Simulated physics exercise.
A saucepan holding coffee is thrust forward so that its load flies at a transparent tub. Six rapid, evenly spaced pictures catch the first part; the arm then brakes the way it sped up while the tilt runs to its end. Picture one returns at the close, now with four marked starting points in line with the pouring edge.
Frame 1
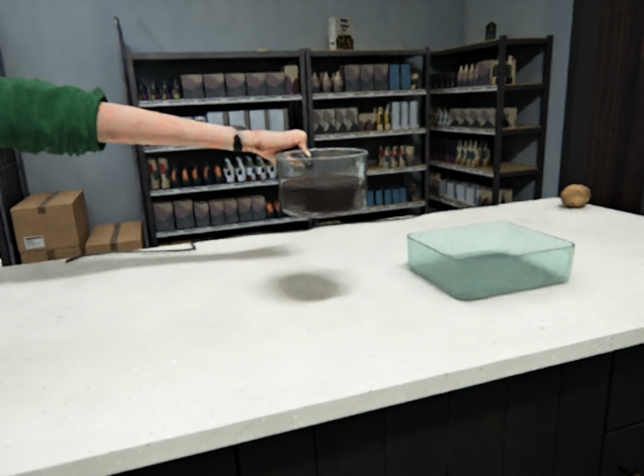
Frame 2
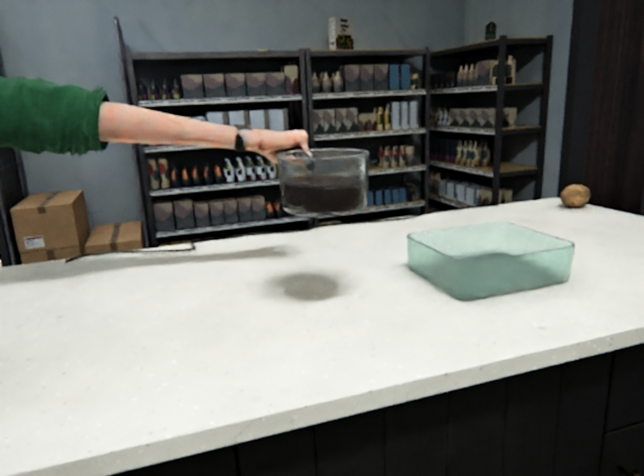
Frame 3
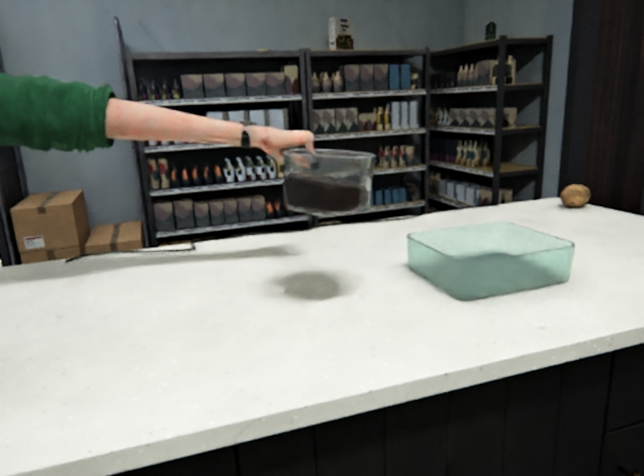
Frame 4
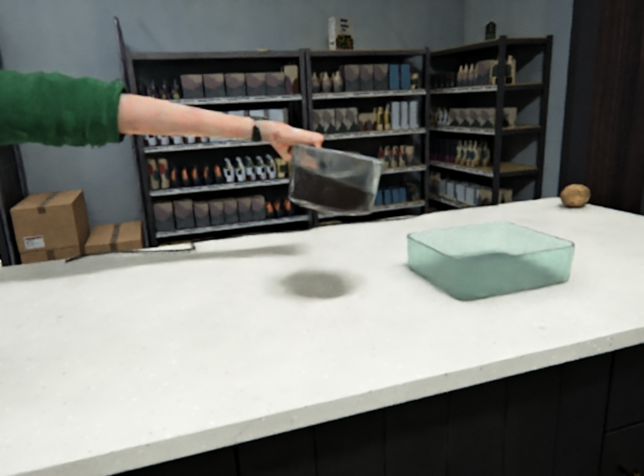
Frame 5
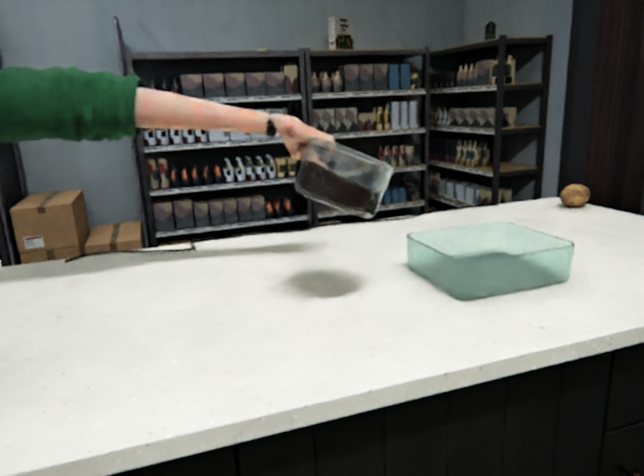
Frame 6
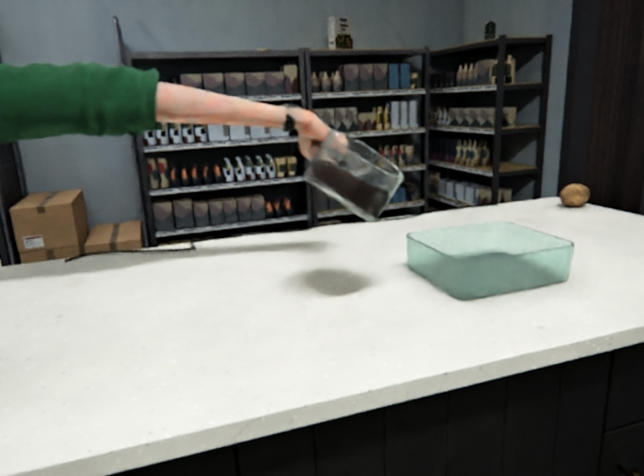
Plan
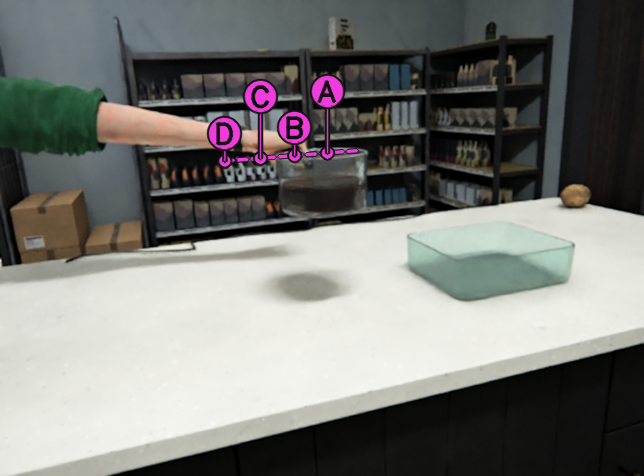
In this clip, a hand at the end of a green-sleeved arm holds a clear container of dark contents above a white counter, then moves it slightly right while tilting it increasingly toward a transparent greenish tub.
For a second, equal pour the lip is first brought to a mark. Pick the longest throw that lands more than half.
The answer is dot A.
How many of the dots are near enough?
One of them.
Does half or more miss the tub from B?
Yes.
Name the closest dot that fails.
That would be B.
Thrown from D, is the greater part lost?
Yes, it does.
In magenta, A at (327, 153); B at (294, 155); C at (260, 158); D at (224, 161).
Choosing A, about 64 % lands in the tub, 12 % falls short and 25 % goes beside or beyond.
Choosing B, about 10 % lands in the tub, 86 % falls short and 4 % goes beside or beyond.
Choosing C, about 0 % lands in the tub, 100 % falls short.
Choosing D, about 0 % lands in the tub, 100 % falls short.
